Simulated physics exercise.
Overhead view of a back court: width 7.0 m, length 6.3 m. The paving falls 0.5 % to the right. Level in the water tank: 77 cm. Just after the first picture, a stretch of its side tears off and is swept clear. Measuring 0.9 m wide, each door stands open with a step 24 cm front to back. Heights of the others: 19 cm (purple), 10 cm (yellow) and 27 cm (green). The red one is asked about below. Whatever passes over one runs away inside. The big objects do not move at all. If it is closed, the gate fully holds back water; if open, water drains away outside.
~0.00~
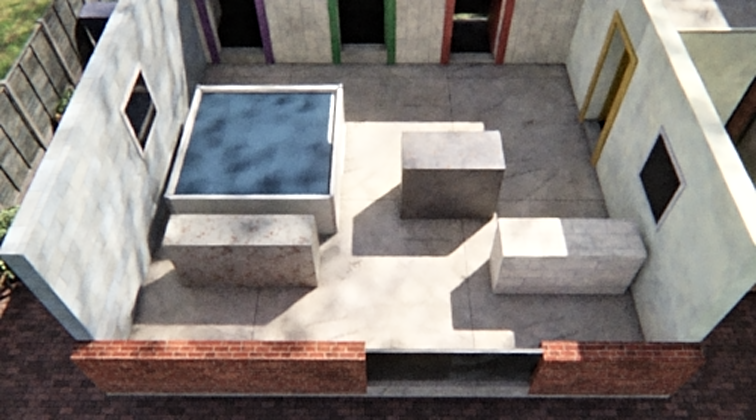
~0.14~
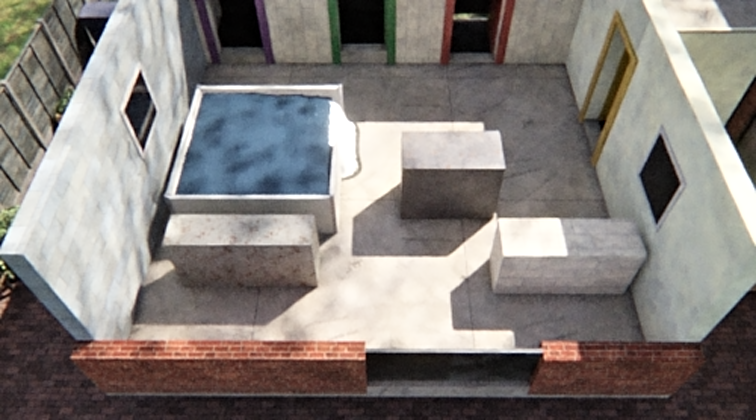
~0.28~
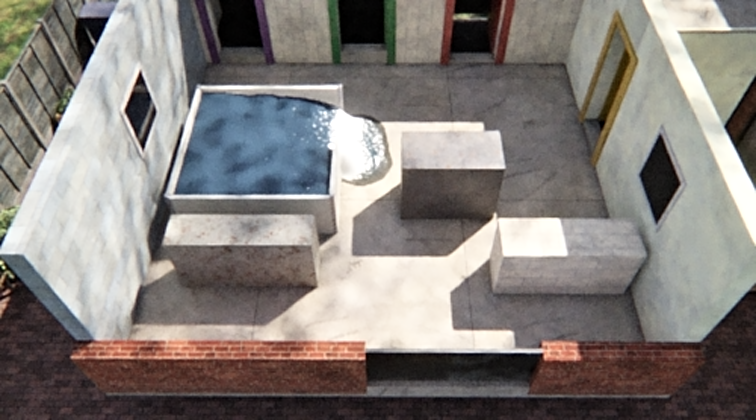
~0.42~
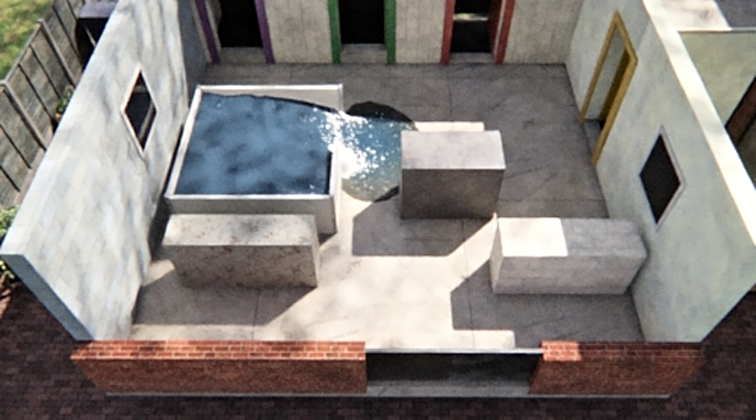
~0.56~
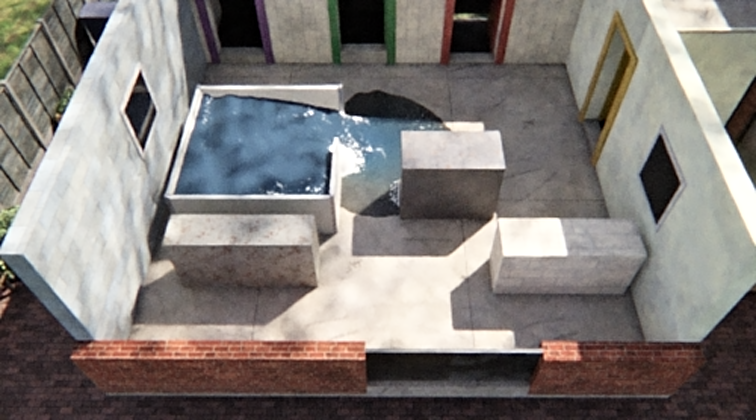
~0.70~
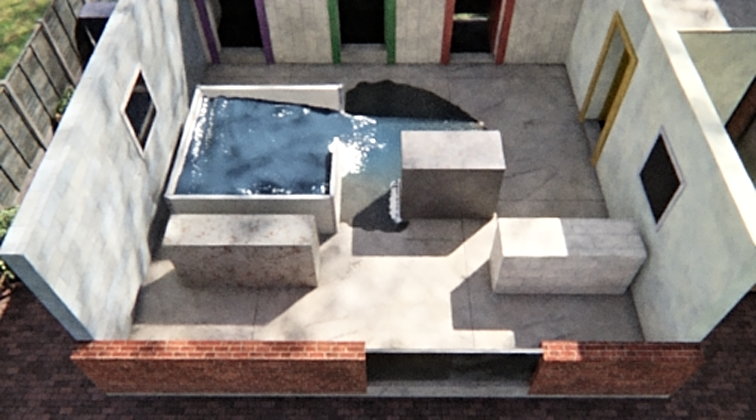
Water pours through the open right side of a tank and spreads around a grey block.
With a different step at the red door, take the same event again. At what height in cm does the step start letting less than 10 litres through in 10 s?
At about 18 cm.
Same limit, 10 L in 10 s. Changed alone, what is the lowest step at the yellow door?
Yellow: Roughly 35 cm.
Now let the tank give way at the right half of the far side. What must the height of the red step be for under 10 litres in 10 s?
About 8.0 centimetres.
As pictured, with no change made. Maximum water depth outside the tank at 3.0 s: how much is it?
I'd estimate roughly 36 cm.
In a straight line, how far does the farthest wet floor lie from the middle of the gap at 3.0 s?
Roughly 5.8 metres.
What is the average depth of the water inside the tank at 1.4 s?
About 55 centimetres.
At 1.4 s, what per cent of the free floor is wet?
Some 40 in a hundred.
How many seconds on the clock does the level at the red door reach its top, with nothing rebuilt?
Peak time: About 4.5 s.
After 1.4 s water covers 40 % of the floor, deepest (43 cm) near (351, 142); 7 cm at the red door, 0 litres in over its 6 cm step.
After 3.0 s water covers 45 % of the floor, deepest (36 cm) near (560, 69); 13 cm at the red door, 60 litres in over its 6 cm step.
After 10.0 s water covers 95 % of the floor, deepest (16 cm) near (527, 255); 13 cm at the red door, 347 litres in over its 6 cm step.
At the red door as built, the water arrived by 1.3 s and peaked near 19 cm at 4.4 s.
Run again over the same 10 s with other heights there, 48 litres in over 14.5 cm, 0 litres over 23 cm. The limit of 10 litres is kept from about 18 cm up.
